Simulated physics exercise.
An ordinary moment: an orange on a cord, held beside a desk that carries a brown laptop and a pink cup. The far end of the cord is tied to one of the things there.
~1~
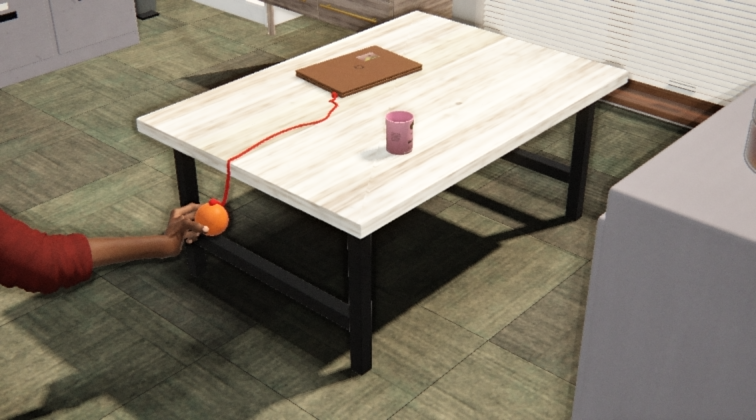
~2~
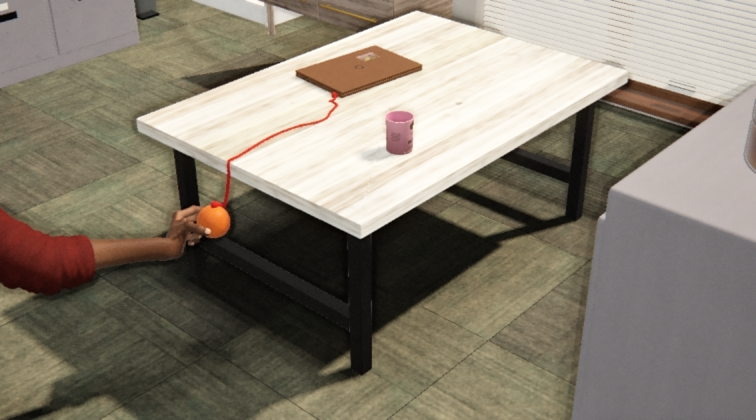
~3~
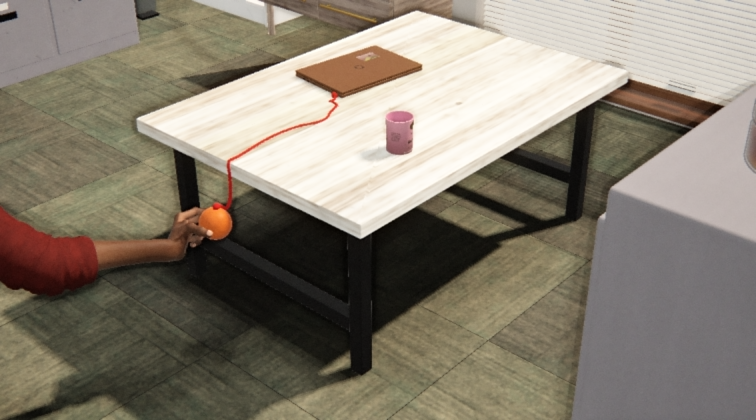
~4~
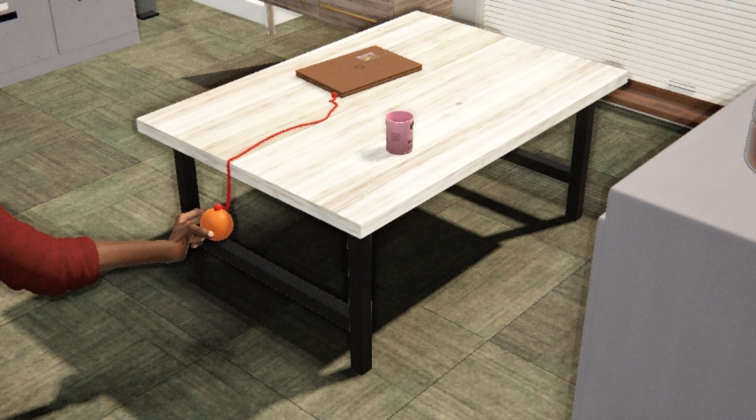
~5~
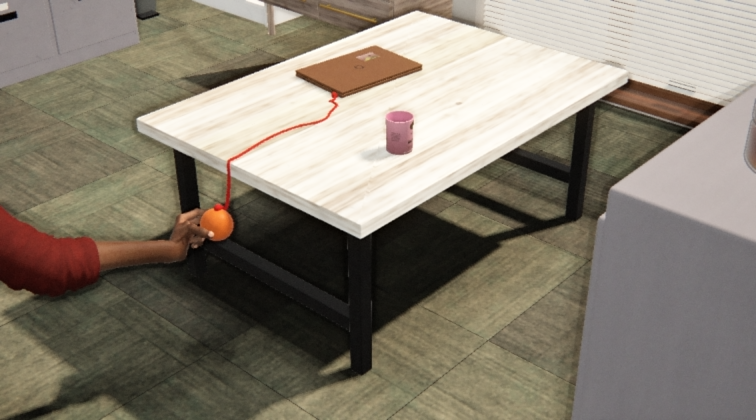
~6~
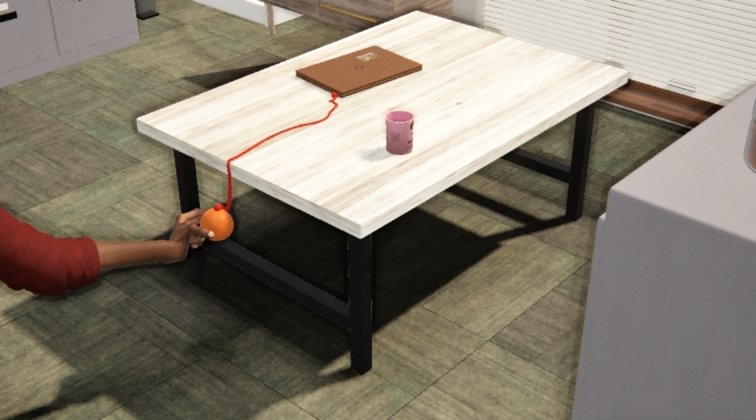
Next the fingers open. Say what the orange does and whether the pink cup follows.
As it turns out, the orange ends up dangling; the pink cup keeps its place.
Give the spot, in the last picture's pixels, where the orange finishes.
Around (253, 230).
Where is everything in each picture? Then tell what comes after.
Orange (212, 219); brown laptop (359, 67); pink cup (400, 116), in the first frame.
Orange (213, 222), in the second frame.
Orange (215, 223), in the third frame.
Orange (216, 224); cord through (327, 117) (274, 136), in the fourth frame.
Orange (217, 224); cord through (327, 117) (274, 136), in the fifth frame.
Orange (217, 224); brown laptop (359, 67); pink cup (400, 116); cord tied to the laptop, with little slack, in the sixth frame.
Then, 0.68 s past the final frame, orange in the air near (252, 238); laptop still; cup still.
Then, 1.48 s past the final frame, orange in the air near (247, 231); laptop still; cup still.
When it is over, orange in the air near (253, 230); laptop still; cup still. The orange swings from the edge and the pink cup stays on top.
